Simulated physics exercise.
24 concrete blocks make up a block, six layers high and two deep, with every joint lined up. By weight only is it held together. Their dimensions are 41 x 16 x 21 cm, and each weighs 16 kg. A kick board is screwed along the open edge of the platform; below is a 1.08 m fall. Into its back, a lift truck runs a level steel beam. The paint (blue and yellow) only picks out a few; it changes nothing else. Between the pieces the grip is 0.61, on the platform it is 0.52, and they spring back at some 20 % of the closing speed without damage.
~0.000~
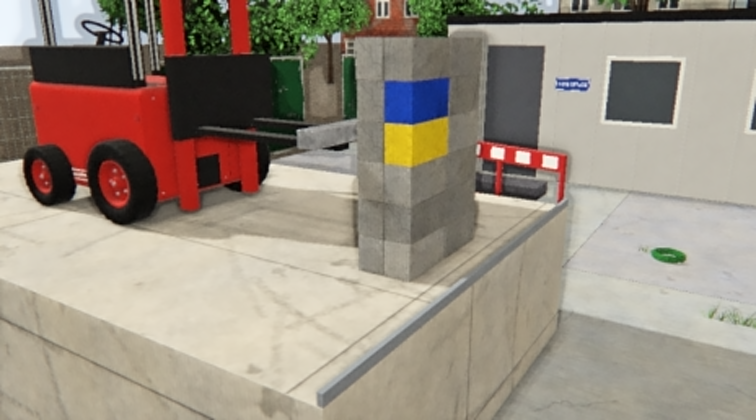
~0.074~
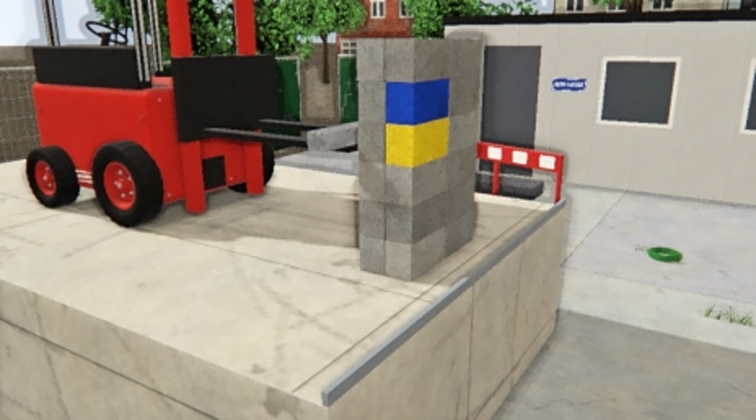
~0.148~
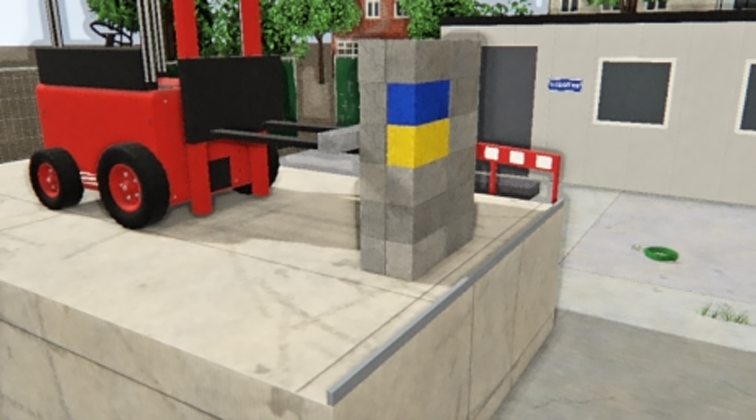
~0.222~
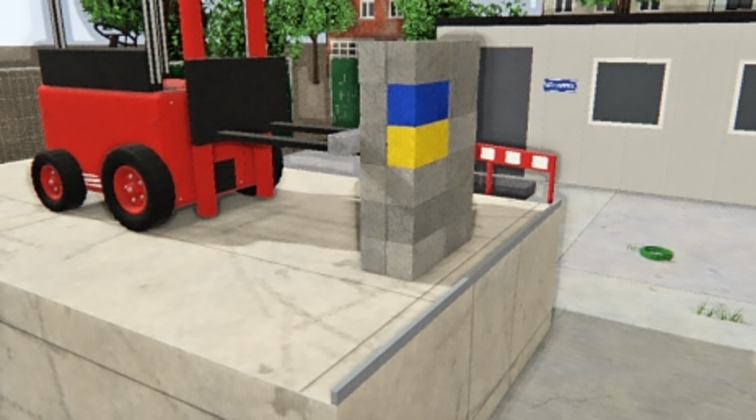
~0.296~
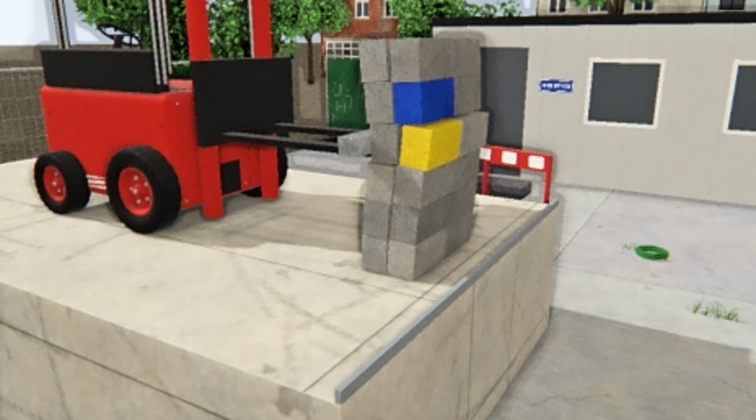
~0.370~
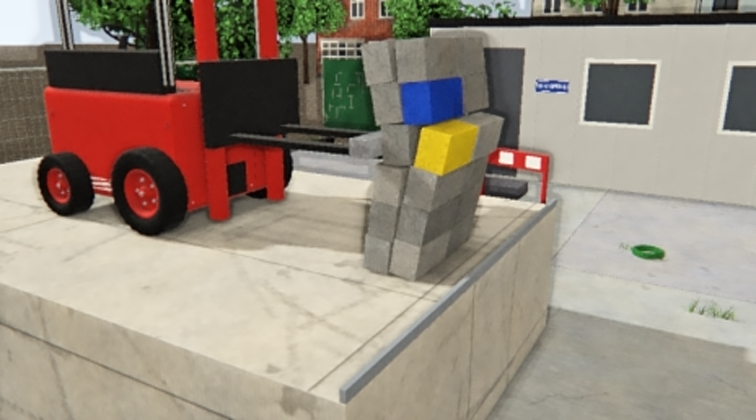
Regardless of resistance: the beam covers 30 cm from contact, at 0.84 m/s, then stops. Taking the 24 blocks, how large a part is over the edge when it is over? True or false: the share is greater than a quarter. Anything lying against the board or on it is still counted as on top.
True.
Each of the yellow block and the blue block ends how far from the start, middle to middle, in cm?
Yellow 220 cm, blue 290 cm.
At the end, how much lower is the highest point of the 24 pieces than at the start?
35 cm.
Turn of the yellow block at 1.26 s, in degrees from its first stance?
Roughly 90 degrees.
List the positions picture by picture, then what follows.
In the first picture (places mark the middle of the side facing us; the camera moves round a little), beam (307, 140) 18 cm from the stack; blue block (432, 101); yellow block (431, 141); nothing disturbed.
Beam (318, 142) 12 cm from the stack; blue block (433, 101), in the second picture.
Beam (329, 144) 6 cm from the stack; blue block (433, 102), in the third picture.
Beam (339, 146) 2 mm in; blue block (433, 103), in the fourth picture.
Beam (349, 147) 6 cm in; yellow block (446, 145) leaning 5°; blue block (439, 100) leaning 3°; 21 disturbed, none over the edge, in the fifth picture.
Beam (361, 149) 13 cm in; yellow block (461, 150) leaning 11°; blue block (448, 99) leaning 6°; 24 disturbed, none over the edge, in the sixth picture.
After 0.72 s, none of the 24 blocks over the edge, 24 disturbed; yellow block leaning 57°, 30 cm lower; blue block leaning 52°, 22 cm lower.
After 1.26 s, 12 of the 24 blocks over the edge; yellow block on its side; blue block leaning 33°, 1.75 m lower.
By the end (2.1 s), 16 of the 24 blocks over the edge; blue block on its side; yellow block on its side. That is 67 per cent.
